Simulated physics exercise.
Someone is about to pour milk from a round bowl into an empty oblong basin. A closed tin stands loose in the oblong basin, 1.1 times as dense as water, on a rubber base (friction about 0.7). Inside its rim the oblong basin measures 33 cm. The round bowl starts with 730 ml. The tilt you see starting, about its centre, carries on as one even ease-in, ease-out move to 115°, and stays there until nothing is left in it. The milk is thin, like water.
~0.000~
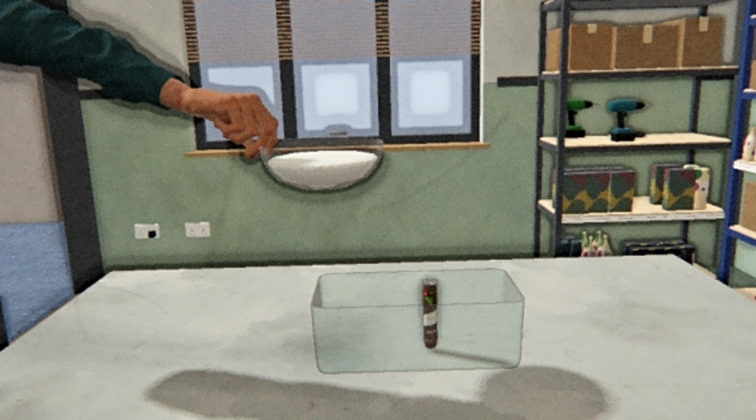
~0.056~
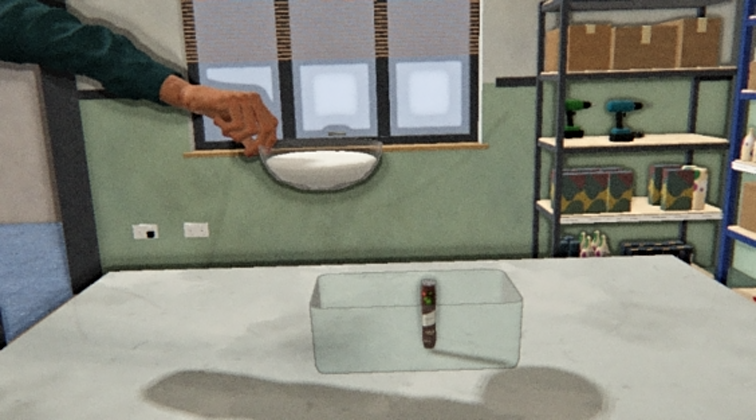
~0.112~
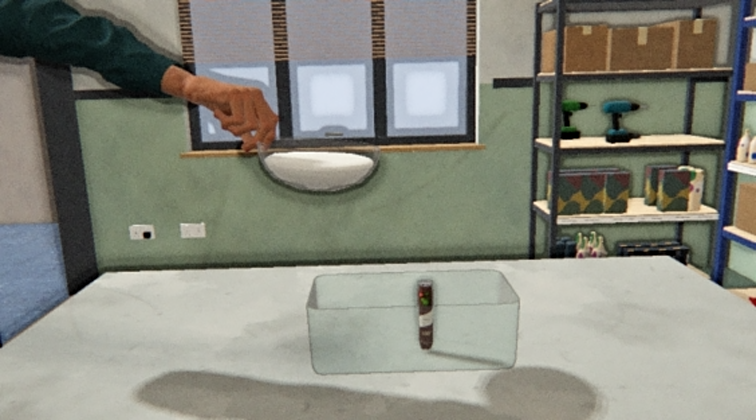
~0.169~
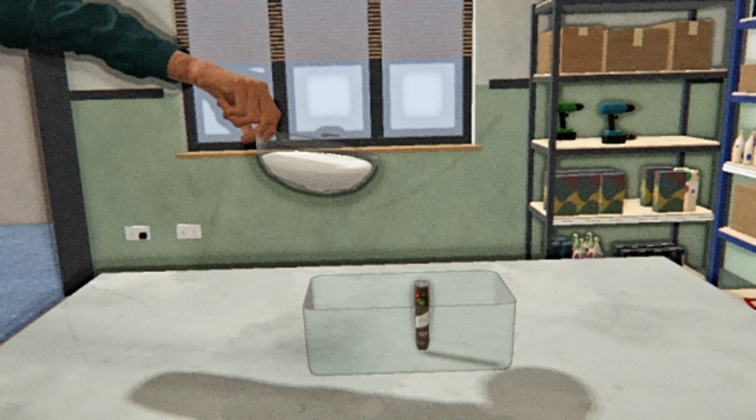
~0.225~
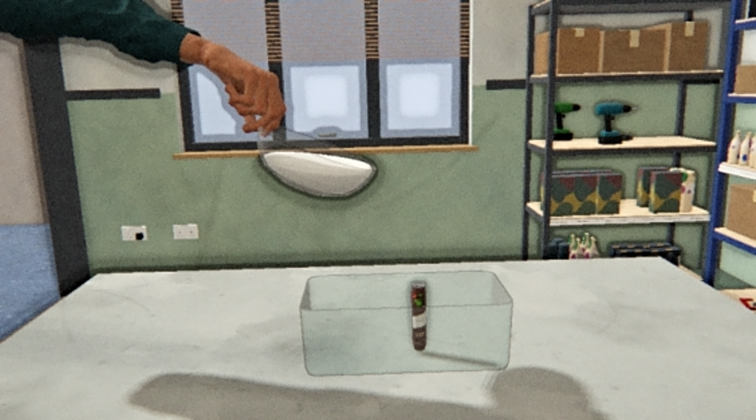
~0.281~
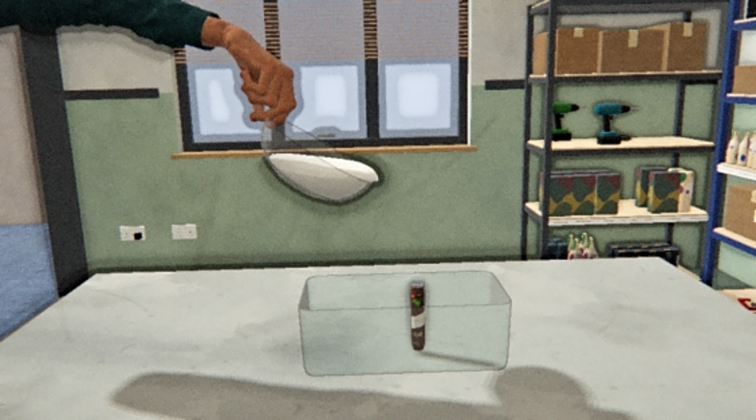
In this clip, a hand holds a round bowl of milk above a clear oblong basin with a slim, dark container standing inside, then steadily tilts the bowl, lowering its right rim while the container stays upright.
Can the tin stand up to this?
The tin falls.
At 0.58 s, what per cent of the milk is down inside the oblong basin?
About 52 per cent.
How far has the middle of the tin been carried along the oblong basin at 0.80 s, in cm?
Some 3 cm.
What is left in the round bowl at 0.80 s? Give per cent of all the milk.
Near 0 in a hundred.
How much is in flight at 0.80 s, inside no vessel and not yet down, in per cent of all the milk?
Near 4 in a hundred.
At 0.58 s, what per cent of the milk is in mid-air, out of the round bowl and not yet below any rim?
About 46 per cent.
Then, 0.58 s in, the tilt is 98° and 2 per cent is still to pour; the tin stands where it began.
Then, 0.80 s in, the tilt is 115° and 0 per cent is still to pour; the tin leans 7°.
Then, 1.02 s in, the tilt is 115° and 0 per cent is still to pour; the tin leans 15°.
Then, 1.27 s in, the tilt is 115° and 0 per cent is still to pour; the tin lies on its side.
Finally, the tin lies on its side.
